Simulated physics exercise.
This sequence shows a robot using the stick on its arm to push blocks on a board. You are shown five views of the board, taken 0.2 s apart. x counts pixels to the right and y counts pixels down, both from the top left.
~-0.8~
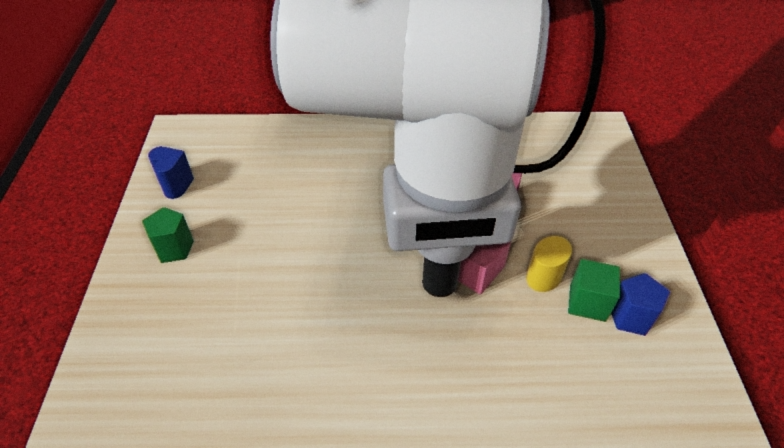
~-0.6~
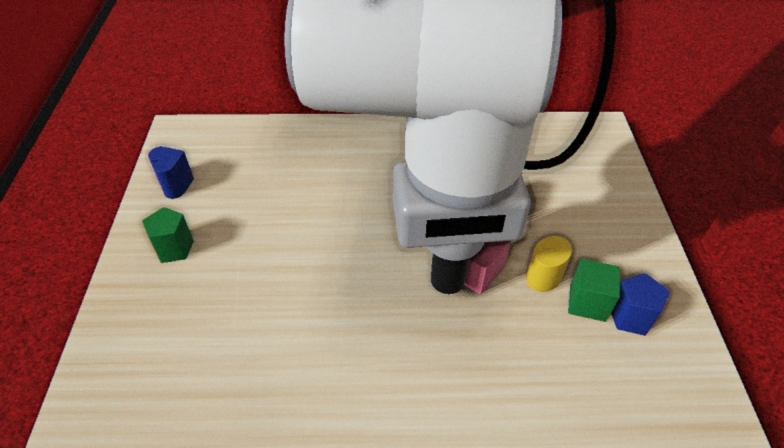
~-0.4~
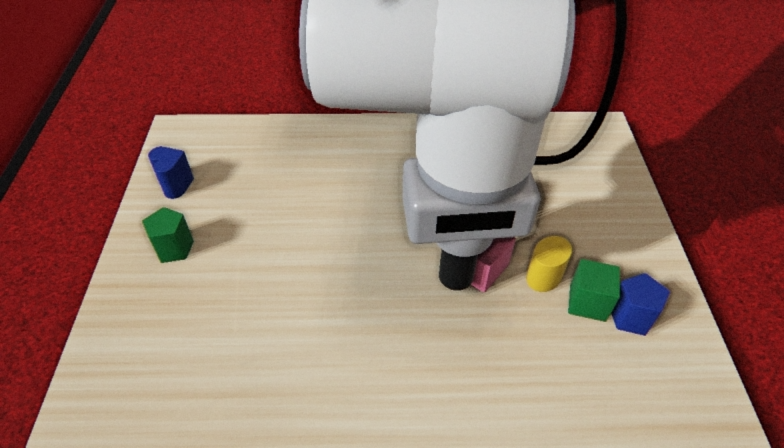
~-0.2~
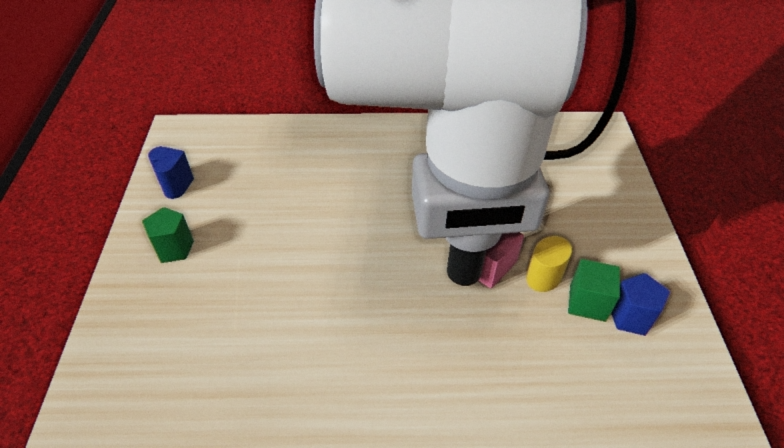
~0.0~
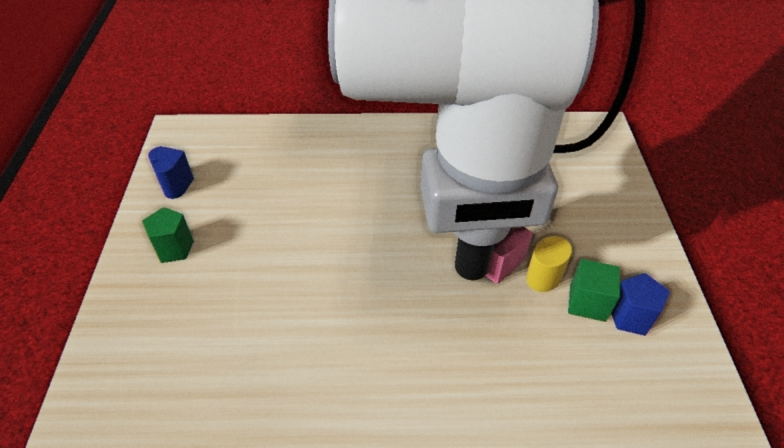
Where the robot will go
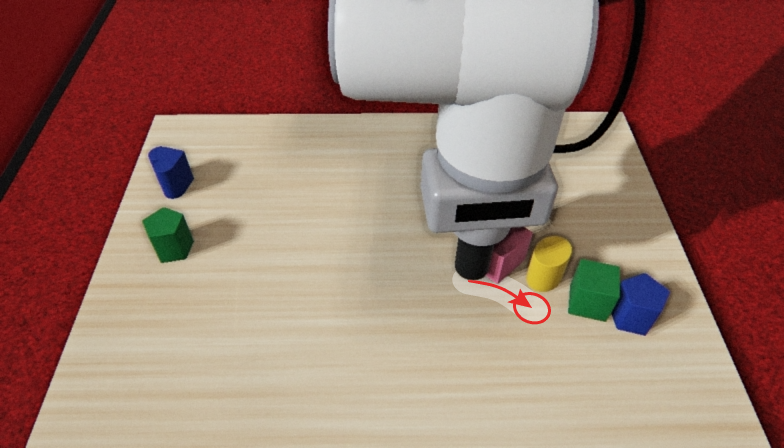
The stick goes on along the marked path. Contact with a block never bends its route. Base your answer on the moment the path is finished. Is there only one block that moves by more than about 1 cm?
Yes
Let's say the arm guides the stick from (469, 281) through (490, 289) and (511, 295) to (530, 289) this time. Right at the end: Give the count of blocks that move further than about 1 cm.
The answer will be two.
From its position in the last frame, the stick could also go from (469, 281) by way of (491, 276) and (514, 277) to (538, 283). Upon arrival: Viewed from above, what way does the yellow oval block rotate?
From overhead, anticlockwise.
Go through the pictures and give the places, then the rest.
In the first picture, lower end of the stick (440, 283), tops of blocks, pink oblong block (487, 246), yellow oval block (553, 250).
In the second picture, stick (448, 281), blocks as before.
In the third picture, stick (456, 277), pink oblong block (491, 244).
In the fourth picture, stick (464, 272), pink oblong block (499, 241).
In the fifth picture, stick (472, 267), pink oblong block (507, 237), yellow oval block (553, 250).
The drawn path runs from (469, 281) via (503, 289), ending at (532, 308).
On the path given first. Halfway along, stick (507, 276); pink oblong block (523, 233), turned 20° anticlockwise.
At the end, stick (536, 295); pink oblong block (523, 233), turned 20° anticlockwise; yellow oval block not moved.
